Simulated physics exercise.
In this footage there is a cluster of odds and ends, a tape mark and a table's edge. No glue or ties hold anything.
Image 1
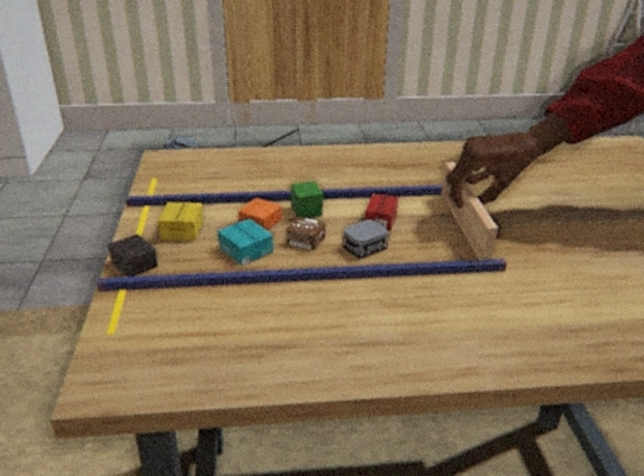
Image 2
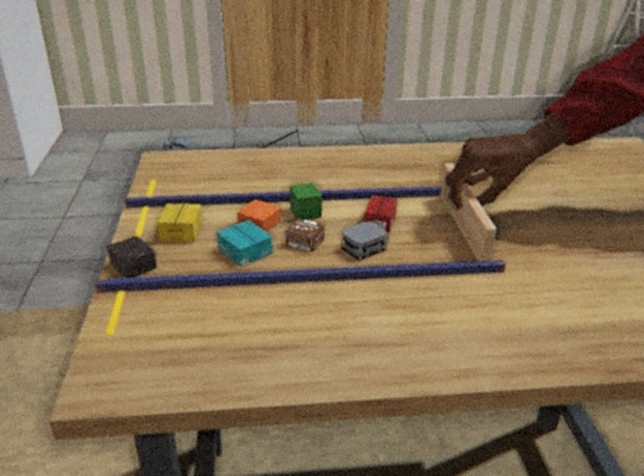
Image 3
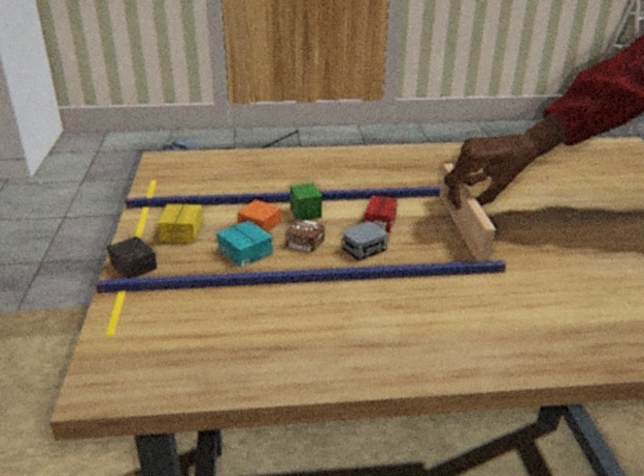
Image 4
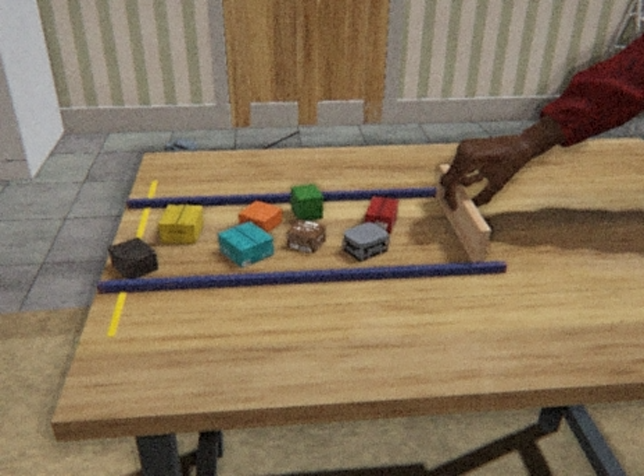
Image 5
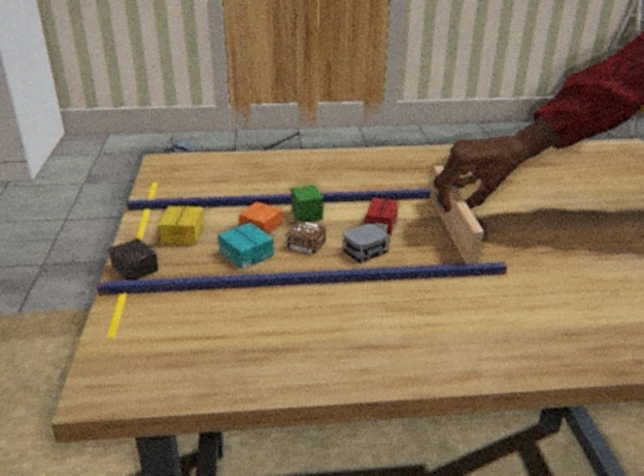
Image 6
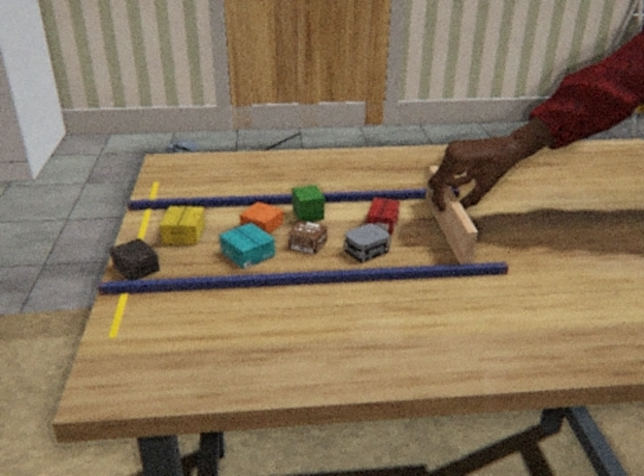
A hand in a red sleeve slides an upright wooden board slightly leftward across a wooden table, seen from above its near side in a room with striped walls and grey tiles. Between two dark blue rails lie black, yellow, turquoise, orange, green, brown, red and grey objects, with yellow tape at the left. The objects stay in place, while the view barely shifts.
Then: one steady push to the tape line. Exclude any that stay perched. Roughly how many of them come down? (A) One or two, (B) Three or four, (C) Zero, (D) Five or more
Five or more (D).
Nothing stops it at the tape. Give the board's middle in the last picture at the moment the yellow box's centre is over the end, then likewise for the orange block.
First it's close to (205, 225), next close to (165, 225).
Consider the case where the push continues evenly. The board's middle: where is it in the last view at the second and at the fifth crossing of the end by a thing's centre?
At (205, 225) for the second, at (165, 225) for the fifth.
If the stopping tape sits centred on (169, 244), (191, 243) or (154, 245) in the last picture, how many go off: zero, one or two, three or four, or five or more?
Three to four; 1 or 2; five or over.
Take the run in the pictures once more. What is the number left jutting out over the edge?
The total here is 3.
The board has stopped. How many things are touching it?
3 touch it.
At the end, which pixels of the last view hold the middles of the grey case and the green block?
In the last picture the grey case sits around (114, 252) and the green block around (126, 208).
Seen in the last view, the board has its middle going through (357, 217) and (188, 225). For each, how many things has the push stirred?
The number moved is 3 and then 8.
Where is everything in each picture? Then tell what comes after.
Black block (133, 255); yellow box (182, 222); turquoise box (246, 242); board (466, 210); tape (137, 241), in the first picture.
Yellow box (181, 223); board (465, 211), in the second picture.
Turquoise box (245, 243); green block (306, 202), in the third picture.
Black block (133, 259); grey case (365, 242), in the fourth picture.
Yellow box (182, 225); brown box (307, 238), in the fifth picture.
Black block (135, 260); yellow box (183, 225); turquoise box (247, 245); board (449, 214); tape (139, 245), in the sixth picture.
Early on, none off yet; black block at rest near (135, 260); yellow box at rest near (183, 225); turquoise box at rest near (247, 245).
A while later, none off yet; black block moving near (130, 261); yellow box travelled about its own width near (151, 229); turquoise box travelled well along near (169, 254).
Finally, the number that fall off is five or more; lost, brown box, orange block, turquoise box, yellow box and black block.
